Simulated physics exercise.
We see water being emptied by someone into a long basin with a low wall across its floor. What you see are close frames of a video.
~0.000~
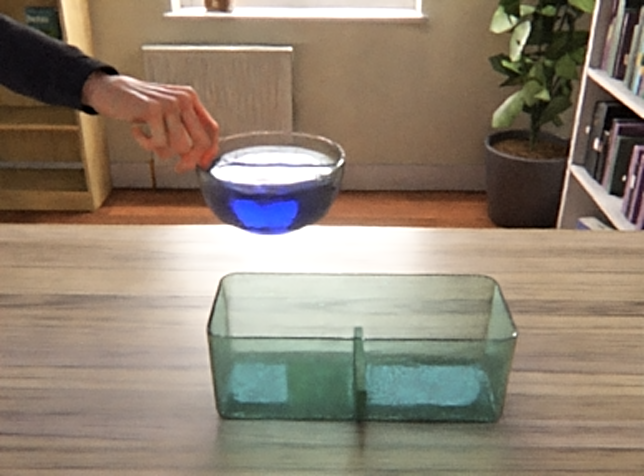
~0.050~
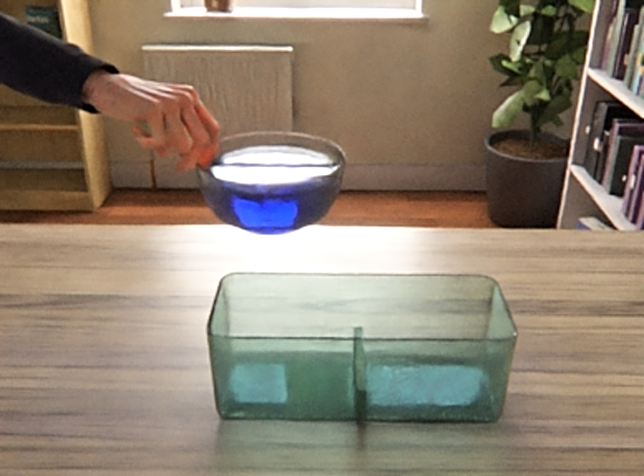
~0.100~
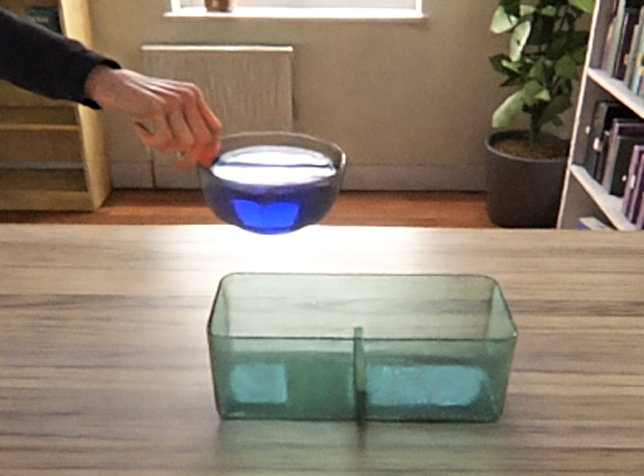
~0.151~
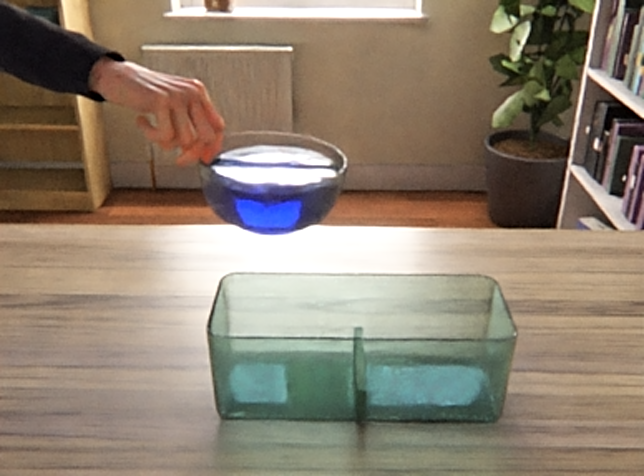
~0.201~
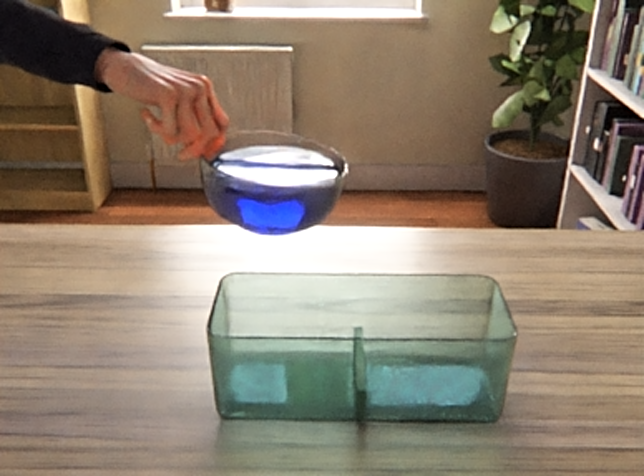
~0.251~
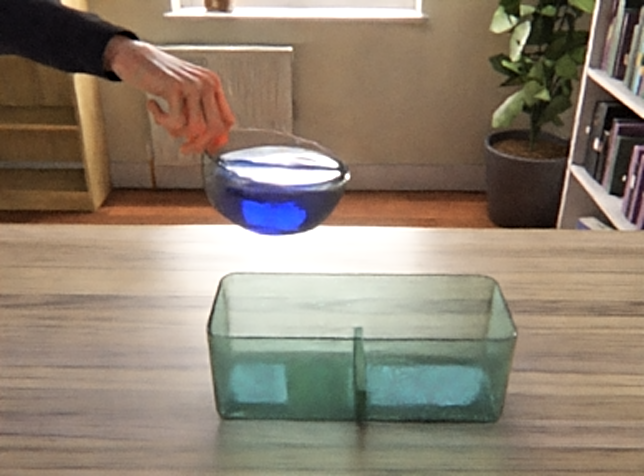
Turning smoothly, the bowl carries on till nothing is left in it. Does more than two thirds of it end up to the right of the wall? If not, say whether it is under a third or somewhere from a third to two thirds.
Yes, more than two thirds does.
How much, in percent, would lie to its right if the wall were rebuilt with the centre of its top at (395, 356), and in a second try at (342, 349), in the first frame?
Note - case one near 45 %, case two near 85 %.
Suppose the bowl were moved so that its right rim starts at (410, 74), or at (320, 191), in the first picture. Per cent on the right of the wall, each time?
First about 75, then 60 per cent.
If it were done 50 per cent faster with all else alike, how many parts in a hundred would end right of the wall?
Around 70 in a hundred.
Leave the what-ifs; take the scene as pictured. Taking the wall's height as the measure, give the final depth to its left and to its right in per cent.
Left: About 20; right: About 60.
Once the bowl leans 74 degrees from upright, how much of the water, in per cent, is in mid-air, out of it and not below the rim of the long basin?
Estimated: 40 per cent or thereabouts.
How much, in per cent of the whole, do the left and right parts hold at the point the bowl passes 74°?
Split: Left 0 per cent, right 25 per cent.
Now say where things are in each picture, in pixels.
In the first frame, it leans 0°; its right rim is at (343, 158); the water meets the walls at (202, 168) and (341, 168); the long basin's rim runs from (214, 304) to (506, 307); the wall's top is at (360, 357).
In the second frame, it leans 1°; its right rim is at (344, 159); the water meets the walls at (202, 167) and (341, 169).
In the third frame, it leans 2°; its right rim is at (345, 161); the water meets the walls at (203, 166) and (341, 170).
In the fourth frame, it leans 5°; its right rim is at (346, 165); the water meets the walls at (204, 166) and (342, 171).
In the fifth frame, it leans 9°; its right rim is at (347, 169); the water meets the walls at (205, 165) and (344, 172).
In the sixth frame, it leans 13°; its right rim is at (348, 175); the water meets the walls at (207, 166) and (346, 172).
After 0.67 s the tilt is 74° and 37 per cent is still to pour, 0 is left of the wall and 23 right of it.
After 0.98 s the tilt is 112° and 0 per cent is still to pour, 18 is left of the wall and 77 right of it.
After 1.30 s the tilt is 118° and 0 per cent is still to pour, 23 is left of the wall and 77 right of it.
After 1.65 s the tilt is 118° and 0 per cent is still to pour, 24 is left of the wall and 76 right of it.
In the end 24 per cent lies left of the wall, 76 right of it and 1 outside.
